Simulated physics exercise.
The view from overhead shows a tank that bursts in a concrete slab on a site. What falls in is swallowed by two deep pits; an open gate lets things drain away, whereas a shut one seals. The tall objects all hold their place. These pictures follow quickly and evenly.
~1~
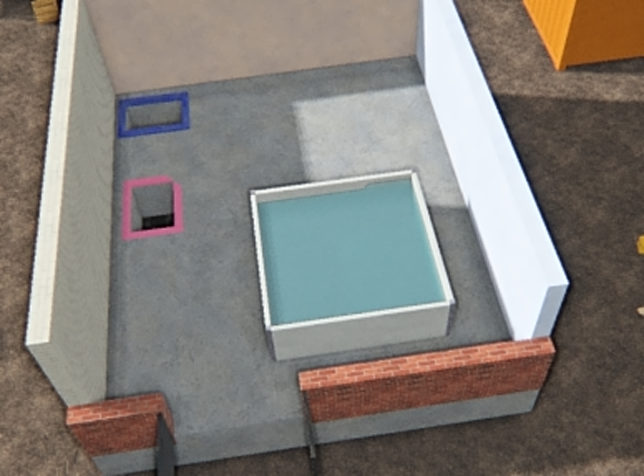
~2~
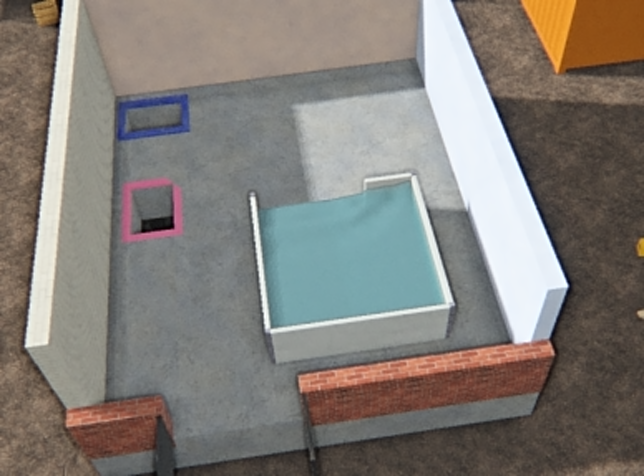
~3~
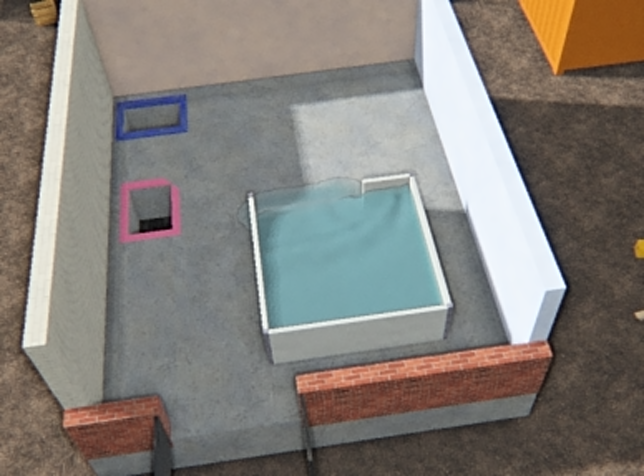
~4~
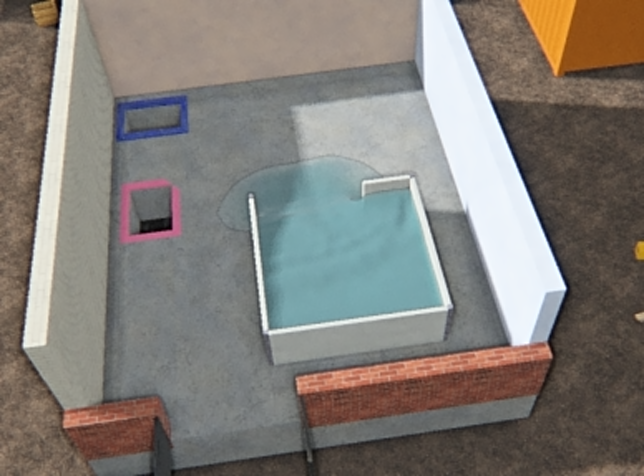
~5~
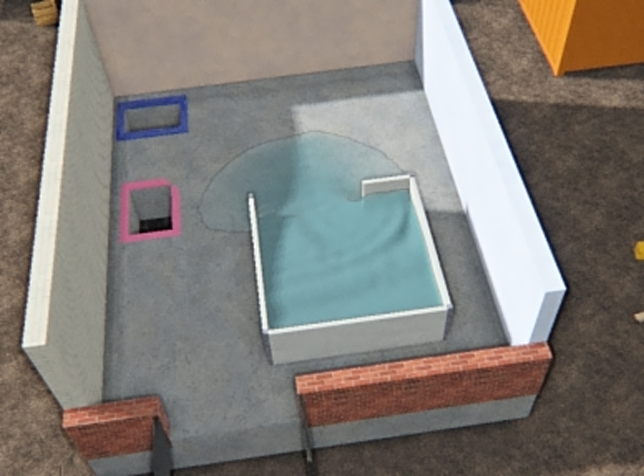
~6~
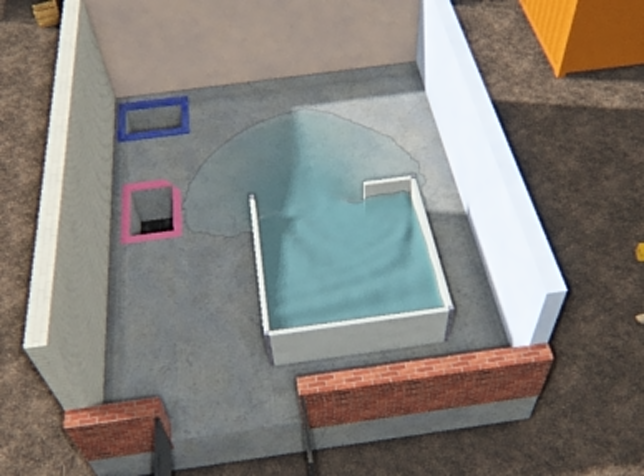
The video shows an overhead view of a walled concrete slab with blue-edged and pink-edged pits, where a water tank's far side opens and water pours out, spreading in a widening rounded sheet until its edge nears the pink-edged pit.
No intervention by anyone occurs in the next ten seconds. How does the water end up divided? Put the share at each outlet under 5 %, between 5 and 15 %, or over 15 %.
Outcome: As it plays out the gate never reaches five per cent, as it plays out the blue pit goes past fifteen per cent, as it plays out the pink pit sits in the middle - five to fifteen per cent.
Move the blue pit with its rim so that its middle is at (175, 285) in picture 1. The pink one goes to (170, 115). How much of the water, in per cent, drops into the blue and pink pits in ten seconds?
Blue gets 0 in a hundred; pink gets 45 in a hundred.
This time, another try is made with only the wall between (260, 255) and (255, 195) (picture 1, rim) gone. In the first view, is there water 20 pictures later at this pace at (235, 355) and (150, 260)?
In order: Swamped and swamped.
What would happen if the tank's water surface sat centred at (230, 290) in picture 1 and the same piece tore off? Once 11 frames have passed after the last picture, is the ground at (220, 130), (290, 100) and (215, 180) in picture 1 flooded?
In turn: Awash, awash, covered.
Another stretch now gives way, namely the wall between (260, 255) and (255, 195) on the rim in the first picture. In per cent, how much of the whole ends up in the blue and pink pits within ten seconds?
Blue about 2 %, pink about 40 %.
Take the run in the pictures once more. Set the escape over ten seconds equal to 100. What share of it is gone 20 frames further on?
It works out at roughly 35 per cent.
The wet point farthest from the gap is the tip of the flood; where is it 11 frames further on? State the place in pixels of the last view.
My guess is roughly (116, 100).
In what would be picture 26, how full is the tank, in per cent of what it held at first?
Close to 36 %.
A moment on, water covers 45 % of the floor; the gate 0 %, the blue pit 0 %, the pink pit 0 %.
Next, water covers 50 % of the floor; the gate 0 %, the blue pit 3 %, the pink pit 1 %.
Then, water covers 55 % of the floor; the gate 0 %, the blue pit 13 %, the pink pit 1 %.
Later, water covers 75 % of the floor; the gate 0 %, the blue pit 21 %, the pink pit 4 %.
In the end, water covers 85 % of the floor; the gate 1 %, the blue pit 28 %, the pink pit 13 %.
